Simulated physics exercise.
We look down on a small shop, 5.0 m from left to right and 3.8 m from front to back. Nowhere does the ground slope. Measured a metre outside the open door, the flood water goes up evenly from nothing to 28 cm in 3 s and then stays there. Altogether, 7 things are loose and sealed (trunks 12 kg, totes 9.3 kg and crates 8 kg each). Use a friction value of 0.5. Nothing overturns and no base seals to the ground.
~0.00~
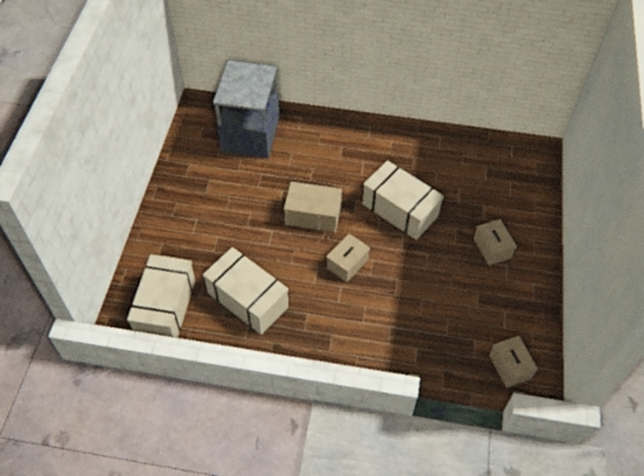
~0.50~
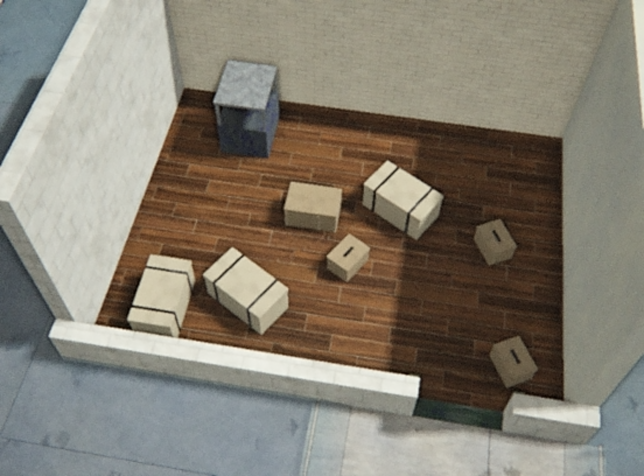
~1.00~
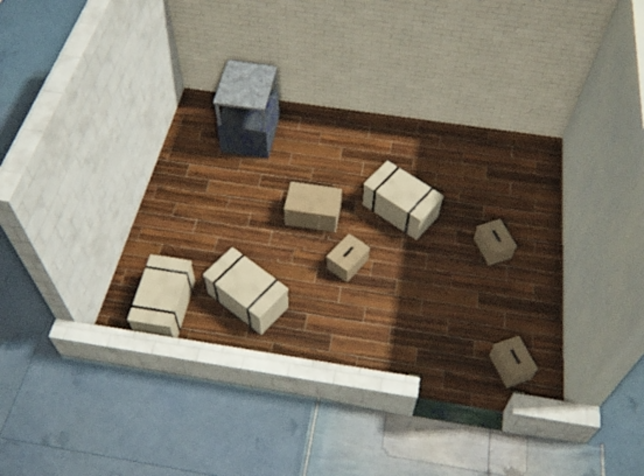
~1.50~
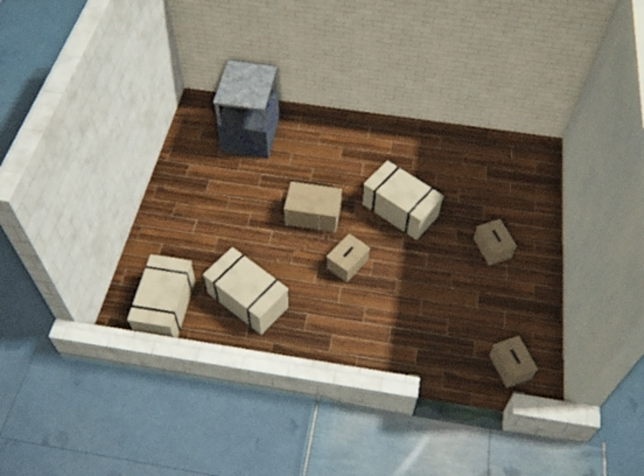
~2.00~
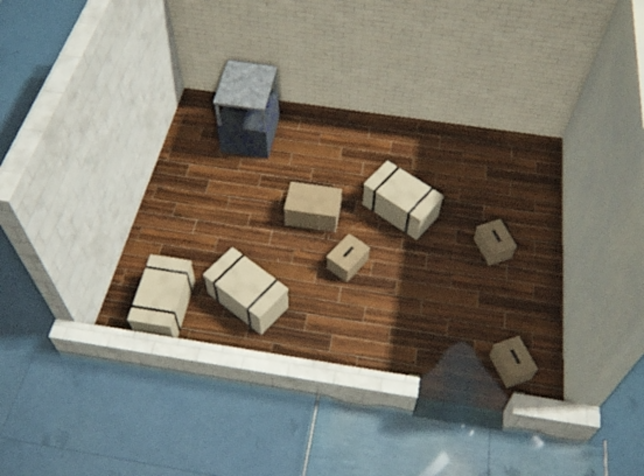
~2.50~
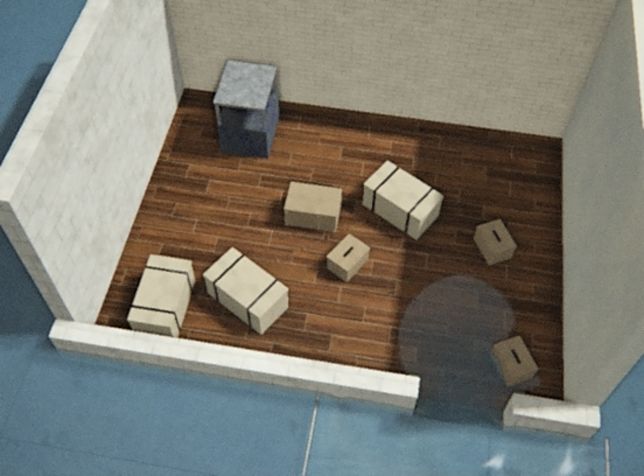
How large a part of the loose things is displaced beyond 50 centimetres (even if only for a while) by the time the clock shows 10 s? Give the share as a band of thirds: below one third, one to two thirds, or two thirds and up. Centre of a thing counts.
It ends up in the central band.
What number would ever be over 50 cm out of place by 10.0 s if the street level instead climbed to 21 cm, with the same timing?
Count: 3.
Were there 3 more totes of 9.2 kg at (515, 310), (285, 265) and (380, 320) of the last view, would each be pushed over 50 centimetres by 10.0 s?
For each in turn I get a greater distance, a smaller distance and a smaller distance.
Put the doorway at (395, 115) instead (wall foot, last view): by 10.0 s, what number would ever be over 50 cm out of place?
Result: 7.
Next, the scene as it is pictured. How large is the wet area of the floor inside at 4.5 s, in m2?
Roughly 10.5 m2.
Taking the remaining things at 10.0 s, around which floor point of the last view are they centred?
It sits at about (322, 240).
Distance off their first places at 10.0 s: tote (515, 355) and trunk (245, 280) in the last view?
Net displacement, in order: 300 cm; 30 cm.
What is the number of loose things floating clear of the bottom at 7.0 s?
That would be 2 of them.
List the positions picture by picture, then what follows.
A tote at (515, 357) rests on the ground; a trunk at (404, 190), on the bottom; water covers 0.0 m2; 0 of 7 have shifted, in the first picture.
A tote at (515, 357) rests on the ground; a trunk at (404, 190) rests on the ground; 0.0 m2 under water; 0 of 7 have shifted, in the second picture.
A tote at (515, 357) rests on the ground; a trunk at (404, 190), on the bottom; water covers 0.0 m2; 0 of 7 have shifted, in the third picture.
A tote at (515, 357), on the bottom; a trunk at (404, 190) rests on the ground; 0.0 m2 under water; 0 of 7 have shifted, in the fourth picture.
A tote at (515, 357) rests on the ground; a trunk at (404, 190) rests on the ground; water covers 0.4 m2; 0 of 7 have shifted, in the fifth picture.
A tote at (516, 357), on the bottom; a trunk at (404, 190) rests on the ground; 1.4 m2 under water; 0 of 7 have shifted, in the sixth picture.
After 3.5 s 0 of 7 are over 50 cm from their spots; 0 afloat.
After 4.5 s 3 of 7 are over 50 cm from their spots; 0 afloat.
After 7.0 s 3 of 7 are over 50 cm from their spots; 2 afloat.
After 10.0 s 4 of 7 are over 50 cm from their spots, and 4 have been at some point; 5 afloat.
